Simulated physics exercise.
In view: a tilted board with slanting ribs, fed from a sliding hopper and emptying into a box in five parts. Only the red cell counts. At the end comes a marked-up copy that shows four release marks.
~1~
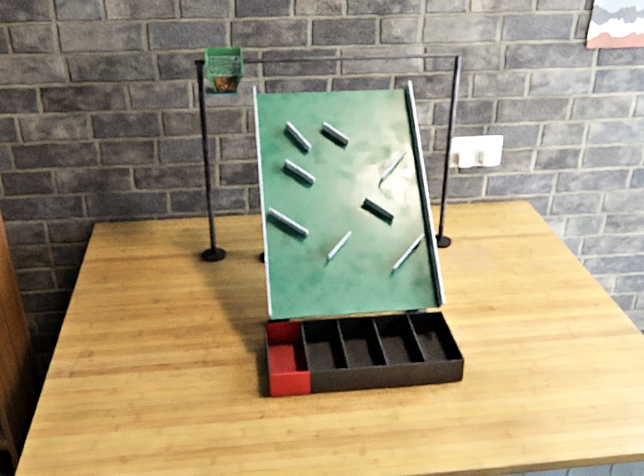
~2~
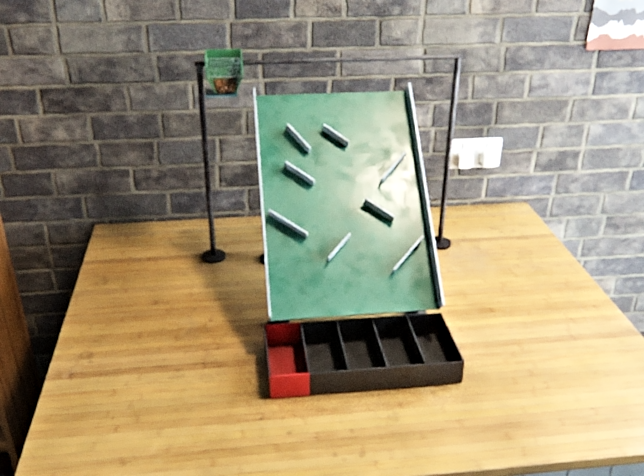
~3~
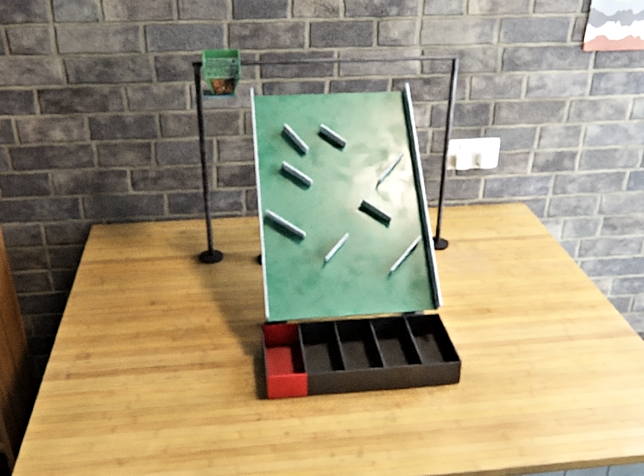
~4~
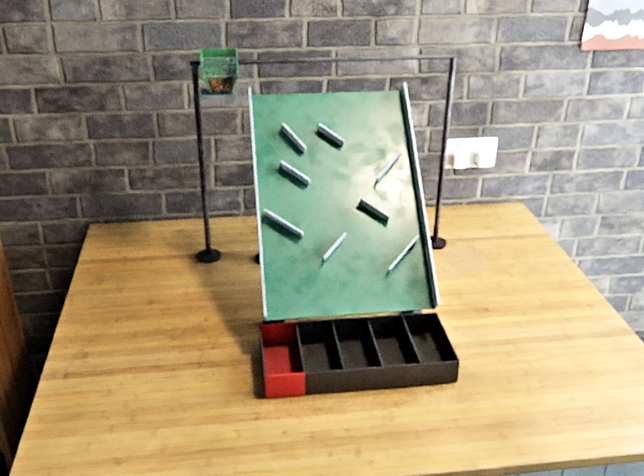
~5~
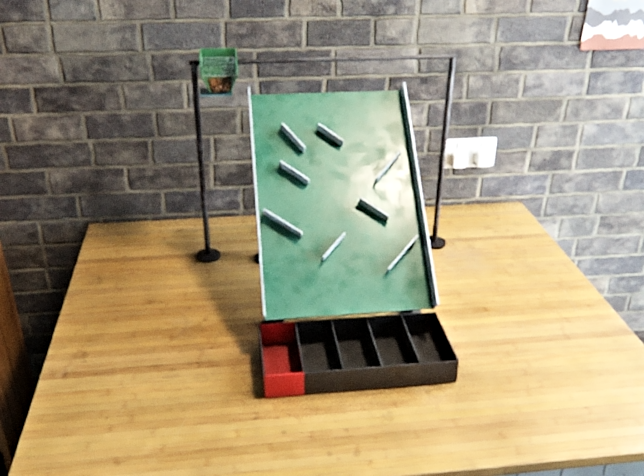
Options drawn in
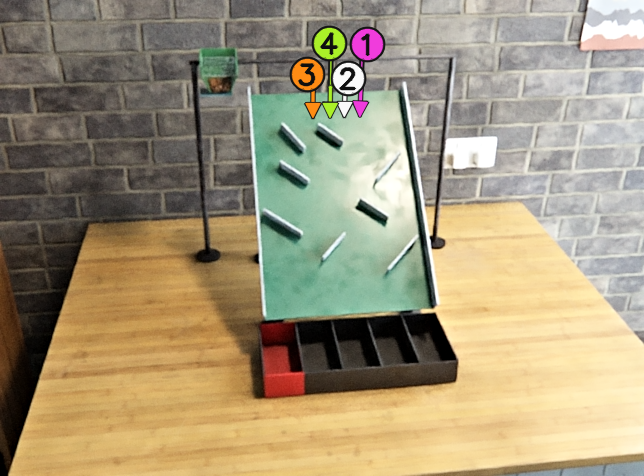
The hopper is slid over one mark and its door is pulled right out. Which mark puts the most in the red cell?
The best mark is 3.
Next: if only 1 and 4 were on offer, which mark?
Mark 1.
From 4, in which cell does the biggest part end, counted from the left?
The third.
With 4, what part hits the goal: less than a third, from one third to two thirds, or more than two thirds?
It is less than a third.
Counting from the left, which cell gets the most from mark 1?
It is the third one.
On the marked copy, mark 1 meets the board at (360, 111); mark 2 meets the board at (344, 111); mark 3 meets the board at (312, 112); mark 4 meets the board at (330, 112).
For mark 1, a small part in the red cell, most in other cells.
For mark 2, a small part in the red cell, most in other cells.
For mark 3, about a third in the red cell, about half in other cells, a stray few outside the box.
For mark 4, a small part in the red cell, nearly all in other cells.
